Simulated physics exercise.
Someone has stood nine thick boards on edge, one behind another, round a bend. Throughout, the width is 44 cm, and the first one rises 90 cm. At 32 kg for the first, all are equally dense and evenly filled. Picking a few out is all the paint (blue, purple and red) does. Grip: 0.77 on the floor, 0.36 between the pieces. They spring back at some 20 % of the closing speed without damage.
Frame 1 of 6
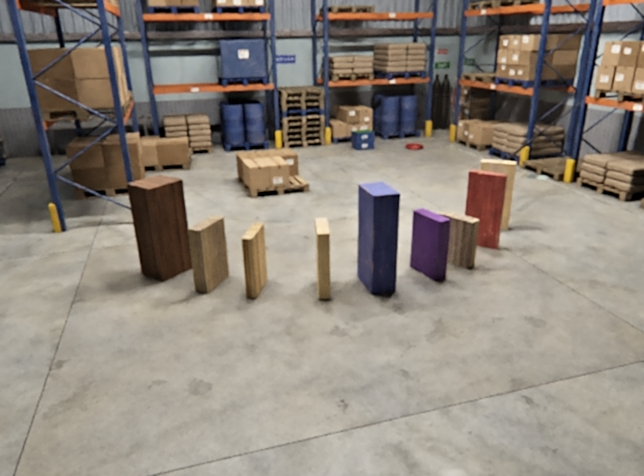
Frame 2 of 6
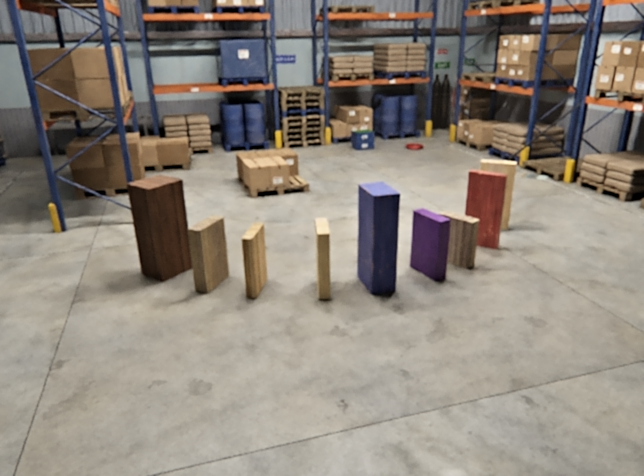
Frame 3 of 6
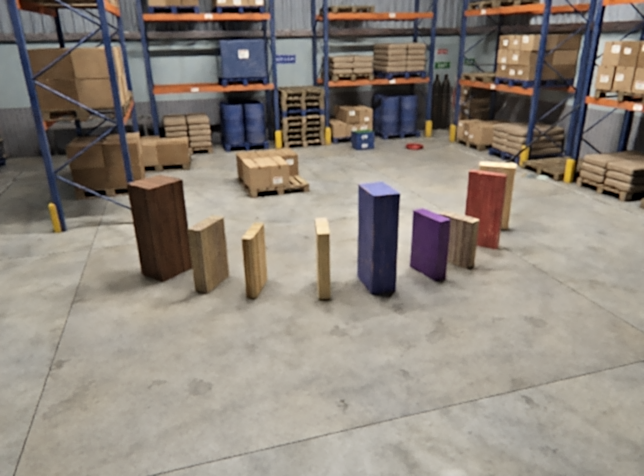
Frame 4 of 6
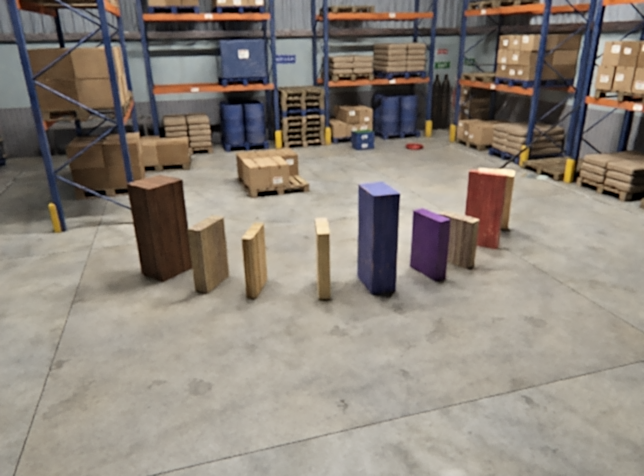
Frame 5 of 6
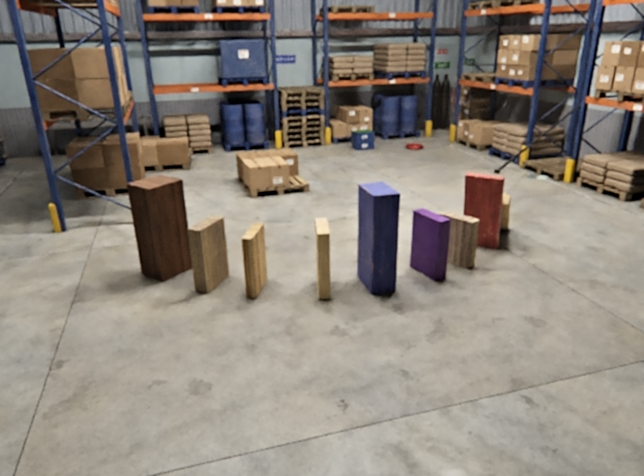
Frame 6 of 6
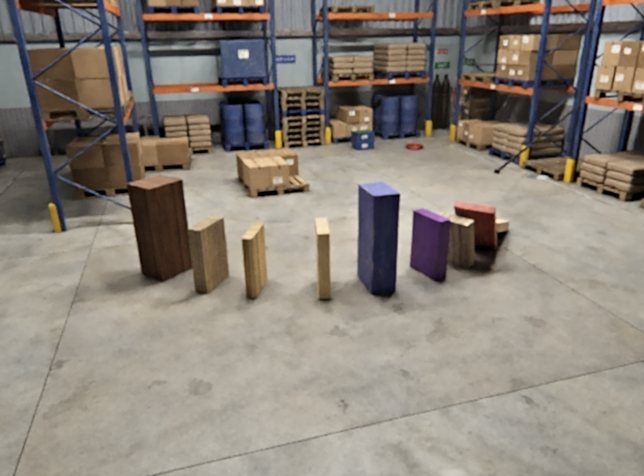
Warehouse floor with a curved row of standing boards, the pale one at far right tipping over, then the red leaning steeply.
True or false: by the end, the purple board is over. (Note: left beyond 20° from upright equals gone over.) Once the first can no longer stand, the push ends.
True.
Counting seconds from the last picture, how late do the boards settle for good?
0.5 s, give or take.
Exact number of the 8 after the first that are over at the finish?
That makes 3.
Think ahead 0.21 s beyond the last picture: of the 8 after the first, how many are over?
I count 2 at that moment.
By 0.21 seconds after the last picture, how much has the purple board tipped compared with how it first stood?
Near 5 degrees from how it began.
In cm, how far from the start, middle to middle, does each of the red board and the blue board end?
Moved: Red 60, blue 0.
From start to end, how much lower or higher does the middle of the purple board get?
It finishes some 5 cm lower than at the start.
Then, 0.07 s after the last picture, 2 of the 8 other boards over; purple board unmoved; red board leaning 48°.
Then, 0.21 s after the last picture, 2 of the 8 other boards over; purple board leaning 7°; red board leaning 63°.
Then, 0.37 s after the last picture, 3 of the 8 other boards over; purple board leaning 32°; red board leaning 71°.
At rest, 3 of the 8 other boards over; purple board leaning 41°; red board leaning 73°; blue board unmoved. Five left standing. As the last picture would show them, middles, purple board near (412, 252), red board near (472, 246).
